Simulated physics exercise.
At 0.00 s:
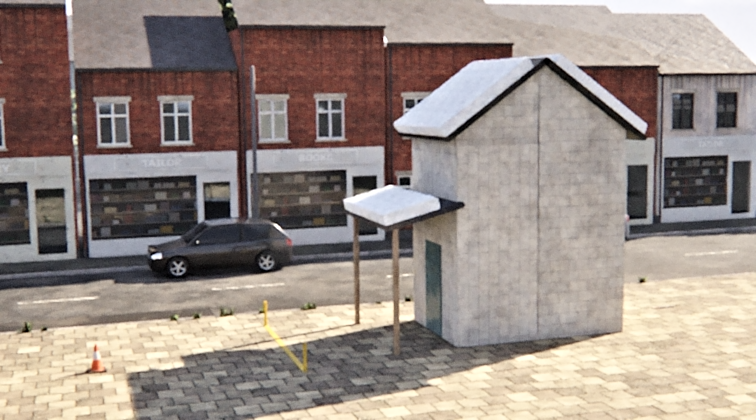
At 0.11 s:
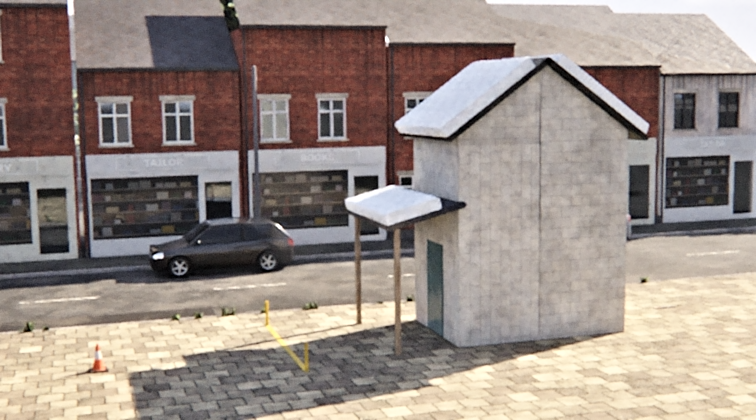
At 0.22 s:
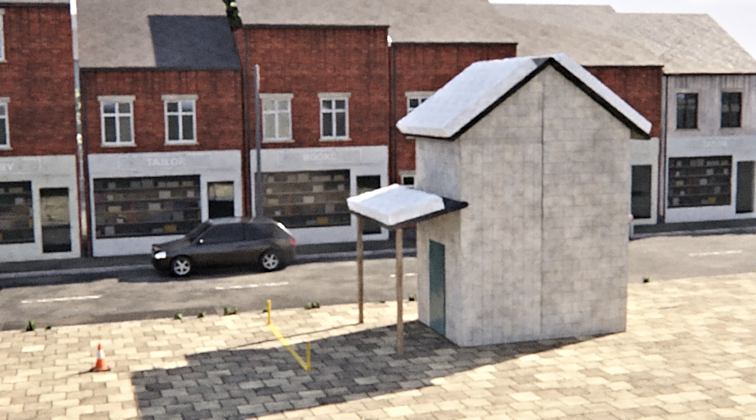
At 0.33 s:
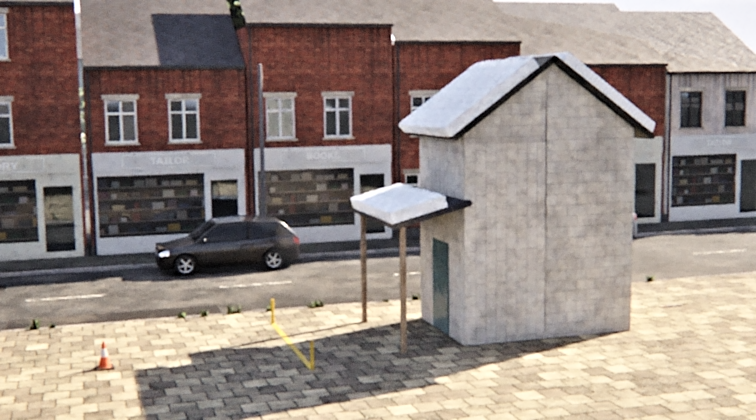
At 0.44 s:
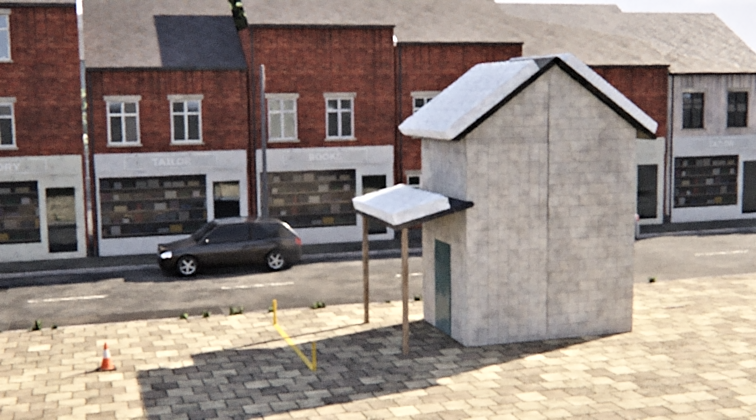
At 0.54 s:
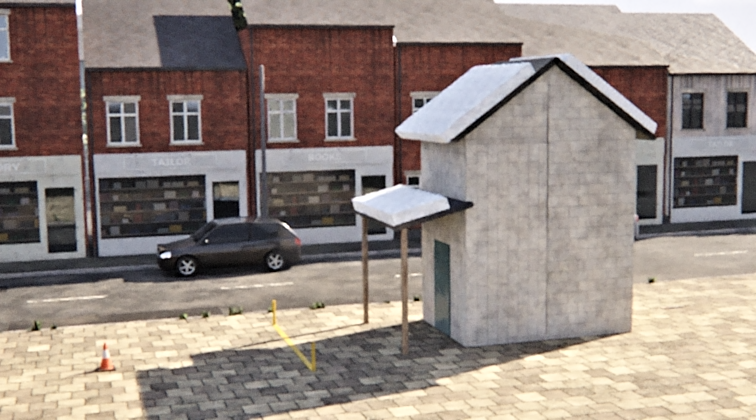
A narrow grey block building with a snow-covered pitched roof stands on sunlit paving, seen from a raised viewpoint across a street from red-brick shops. A lower snow-topped canopy on posts shelters its teal door at left, near a yellow line and an orange cone, with a dark car behind. The upper snow slides very slightly down the right slope, while the view shifts slightly, then steadies.
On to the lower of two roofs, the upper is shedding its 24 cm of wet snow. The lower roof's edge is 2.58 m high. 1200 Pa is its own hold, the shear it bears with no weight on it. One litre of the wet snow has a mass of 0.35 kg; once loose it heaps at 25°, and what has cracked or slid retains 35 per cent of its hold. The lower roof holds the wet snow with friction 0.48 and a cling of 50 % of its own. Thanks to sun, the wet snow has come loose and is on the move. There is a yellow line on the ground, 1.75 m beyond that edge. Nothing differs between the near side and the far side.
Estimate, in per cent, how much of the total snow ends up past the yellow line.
11 per cent.
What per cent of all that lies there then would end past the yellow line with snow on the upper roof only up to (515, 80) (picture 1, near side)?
Result: Approx. 1 % past the line.
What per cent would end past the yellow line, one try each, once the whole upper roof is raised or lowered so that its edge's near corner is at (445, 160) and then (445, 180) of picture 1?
In that order: 0 %, 0 %.
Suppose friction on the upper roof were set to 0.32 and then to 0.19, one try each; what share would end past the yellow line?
Try 1: 20 %; try 2: 35 %.
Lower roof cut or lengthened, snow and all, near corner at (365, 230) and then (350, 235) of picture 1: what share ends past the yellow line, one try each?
Roughly 3 % and then 0 %.
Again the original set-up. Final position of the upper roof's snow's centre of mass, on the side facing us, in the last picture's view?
I'd put it at around pixel (347, 332).
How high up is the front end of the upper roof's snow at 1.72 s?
3.0 m, roughly.
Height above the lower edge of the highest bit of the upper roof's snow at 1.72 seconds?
About 1.6 m.
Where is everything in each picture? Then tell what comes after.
In the first frame, foremost bit of the wet snow at (445, 129).
In the second frame, foremost bit of the wet snow at (446, 130), its middle shifted 7 mm.
In the third frame, foremost bit of the wet snow at (448, 130), its middle shifted 2.8 cm, 1 % of it past the upper edge, in one piece.
In the fourth frame, foremost bit of the wet snow at (450, 130), its middle shifted 6.4 cm, 3 % of it past the upper edge, in one piece.
In the fifth frame, foremost bit of the wet snow at (450, 133), its middle shifted 12 cm, 5 % of it past the upper edge, in one piece.
In the sixth frame, foremost bit of the wet snow at (446, 138), its middle shifted 20 cm, 9 % of it past the upper edge, in one piece.
After 1.08 s, none is below the lower edge and 0 % is past the line.
After 1.72 s, none is below the lower edge and 0 % is past the line.
After 2.36 s, 38 % is below the lower edge and 0 % is past the line.
After 3.00 s, 63 % is below the lower edge and 11 % is past the line.
After 3.80 s, 63 % is below the lower edge and 11 % is past the line.
